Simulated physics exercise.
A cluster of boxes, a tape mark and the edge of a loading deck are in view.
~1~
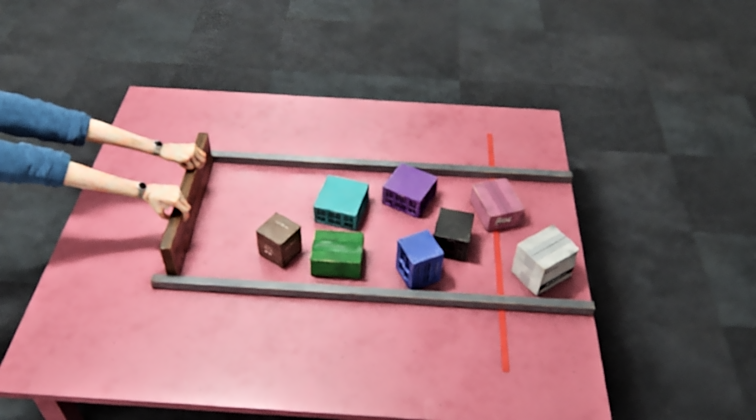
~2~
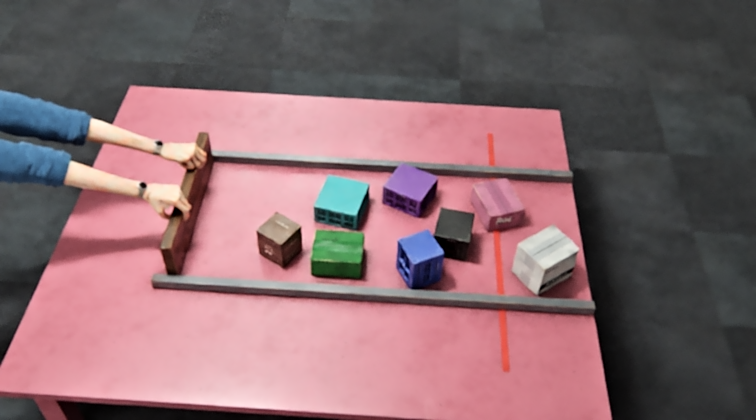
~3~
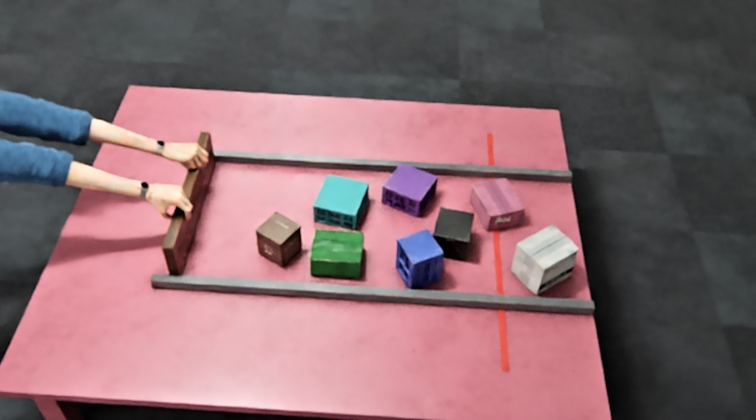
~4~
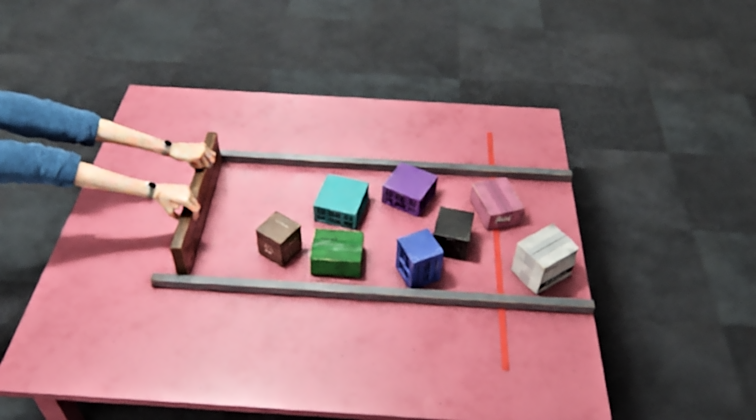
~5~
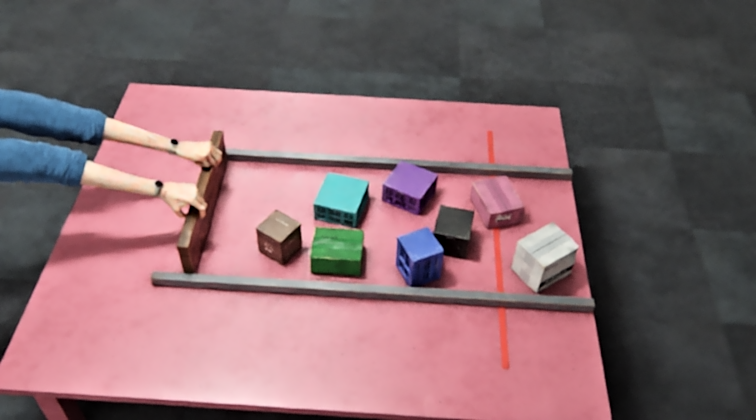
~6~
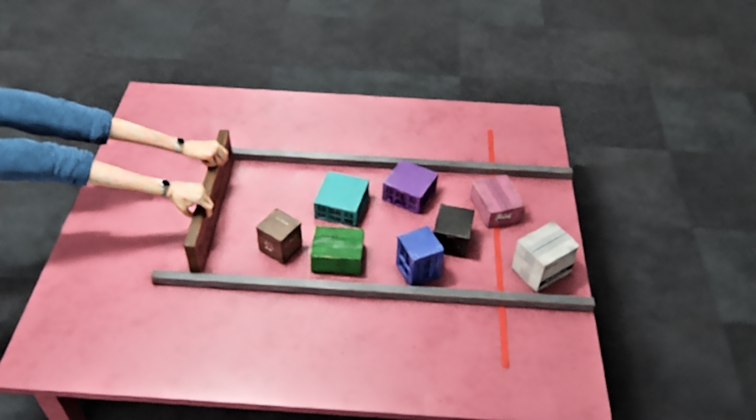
On a pink table between two grey rails, a pair of hands slid a brown plank a short way right toward a cluster of colourful boxes, which stayed still near a red line.
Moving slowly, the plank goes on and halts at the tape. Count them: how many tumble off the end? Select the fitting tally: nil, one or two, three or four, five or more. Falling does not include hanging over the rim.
The edge claims three or four.
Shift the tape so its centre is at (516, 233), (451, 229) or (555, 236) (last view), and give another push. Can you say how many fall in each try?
The counts: 3, 0 and 6.
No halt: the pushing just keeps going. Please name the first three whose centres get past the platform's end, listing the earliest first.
Going first is the white parcel, next the pink parcel, last the blue crate.
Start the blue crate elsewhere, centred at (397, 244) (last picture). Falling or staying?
It drops over the edge from there.
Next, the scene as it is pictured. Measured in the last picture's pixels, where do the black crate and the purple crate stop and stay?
The black crate comes to rest at (562, 229), and the purple crate comes to rest at (557, 187).
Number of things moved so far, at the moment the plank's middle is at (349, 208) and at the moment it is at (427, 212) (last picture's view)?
So 5, and at the other place 8.
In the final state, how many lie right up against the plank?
2.
Soon after, none off yet; white parcel at rest near (545, 257); pink parcel at rest near (497, 201); black crate at rest near (453, 231).
After that, none off yet; white parcel at rest near (545, 257); pink parcel displaced a little near (512, 199); black crate displaced about its own width near (493, 228).
In the end, the number that fall off is three or four; gone, blue crate, pink parcel and white parcel.
